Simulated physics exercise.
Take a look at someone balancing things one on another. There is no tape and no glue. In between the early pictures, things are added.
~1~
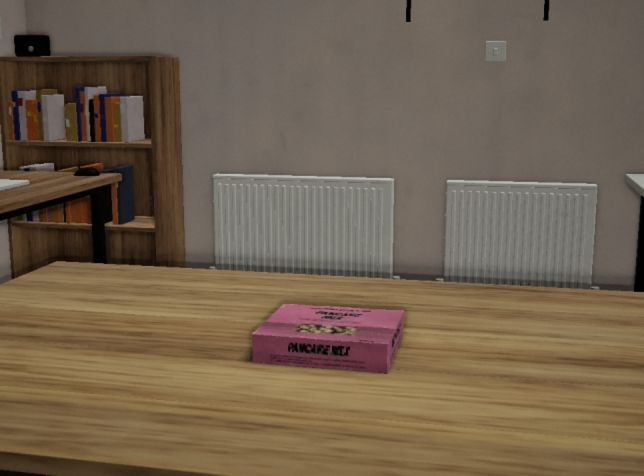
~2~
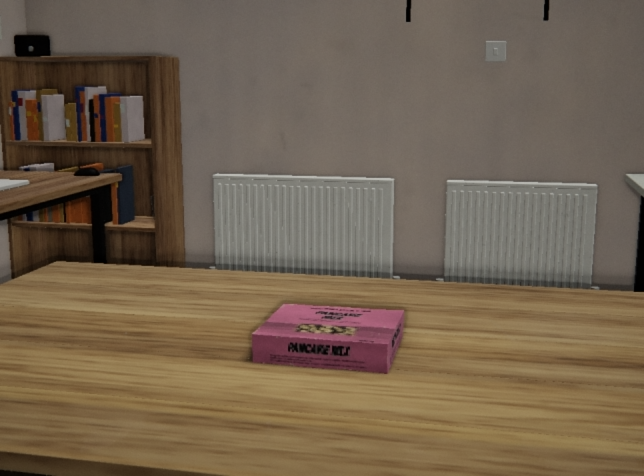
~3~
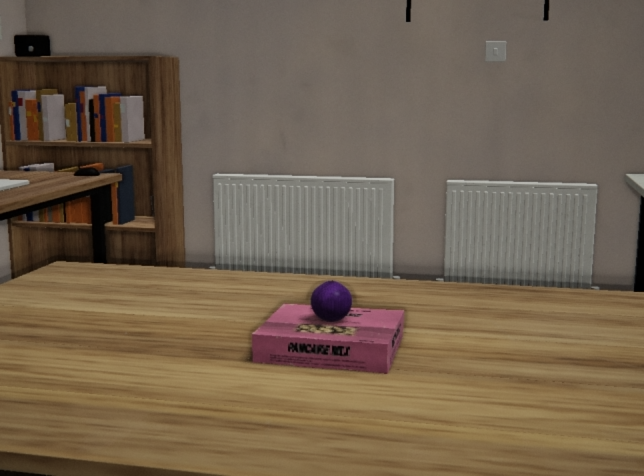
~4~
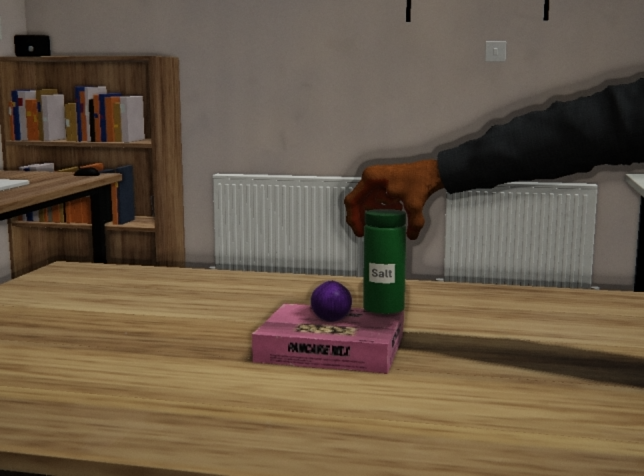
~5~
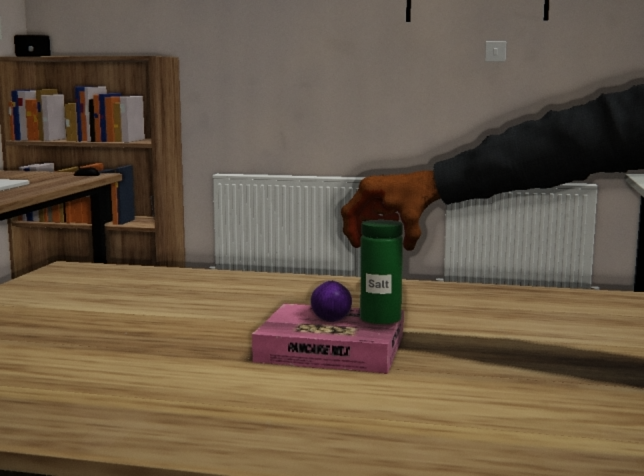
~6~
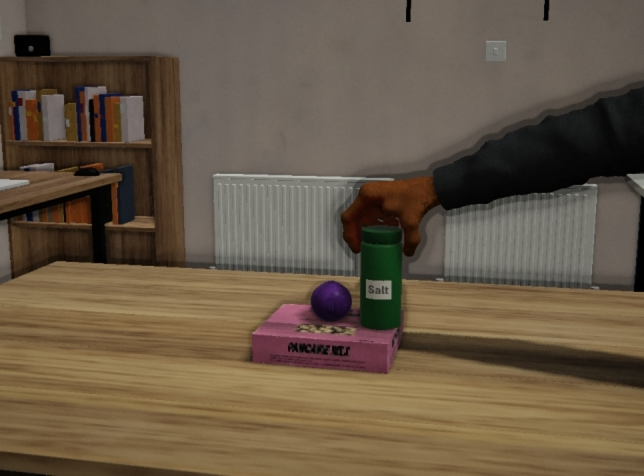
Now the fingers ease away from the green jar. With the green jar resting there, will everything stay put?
Yes: It will stay balanced.
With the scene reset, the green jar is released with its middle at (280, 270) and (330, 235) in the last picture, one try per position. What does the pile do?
The pile remains stable in the first case, then in the second case it tips over.
Then, 0.70 s after the last picture, nothing has stirred.
Then, 1.60 s after the last picture, green jar resting near (381, 278).
Then, 2.50 s after the last picture, green jar resting near (381, 277).
At rest, all 3 in place. Seen from the same camera at the end, green jar near (381, 278). The pile keeps its balance.
